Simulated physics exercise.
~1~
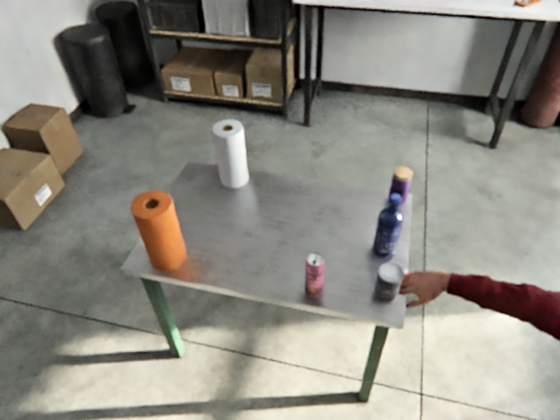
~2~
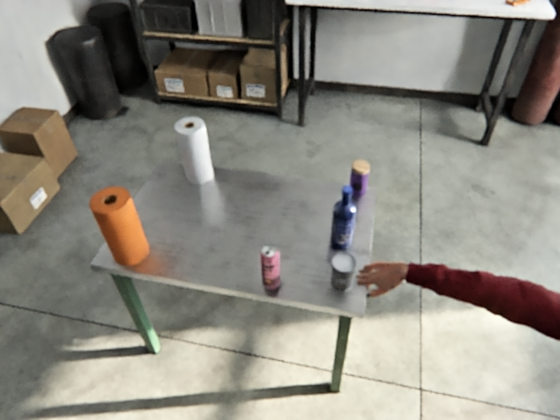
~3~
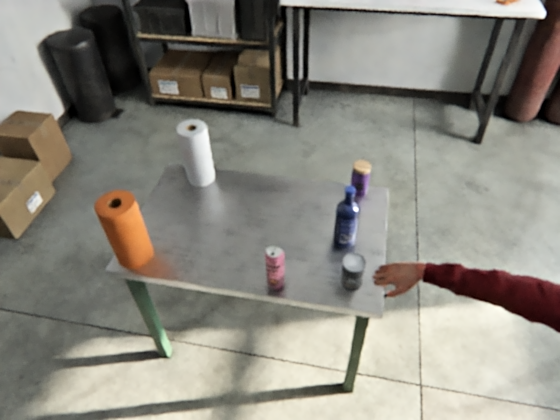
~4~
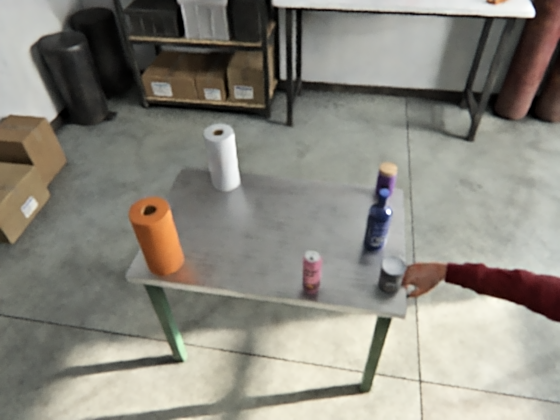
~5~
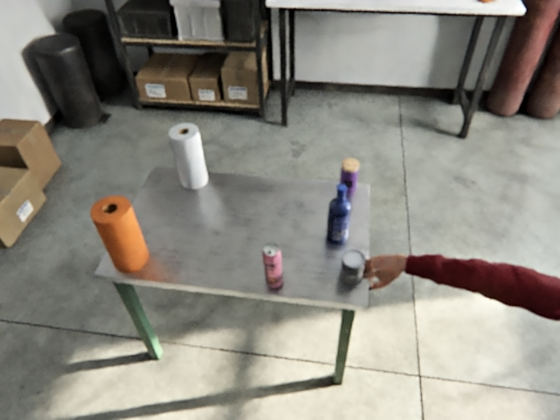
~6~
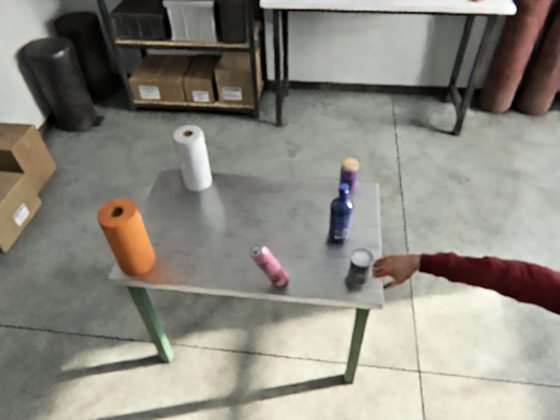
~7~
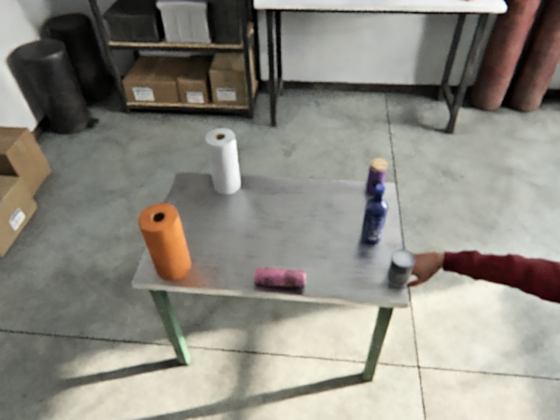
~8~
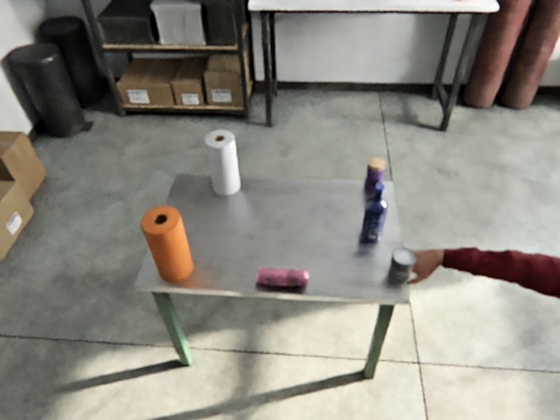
The video shows a hand beside a small table holding a grey tin, pink can, blue bottle, purple jar, and white and orange rolls. The table shifts left, right, left and right again; the pink can leans and tips onto its side, while the other items stay upright.
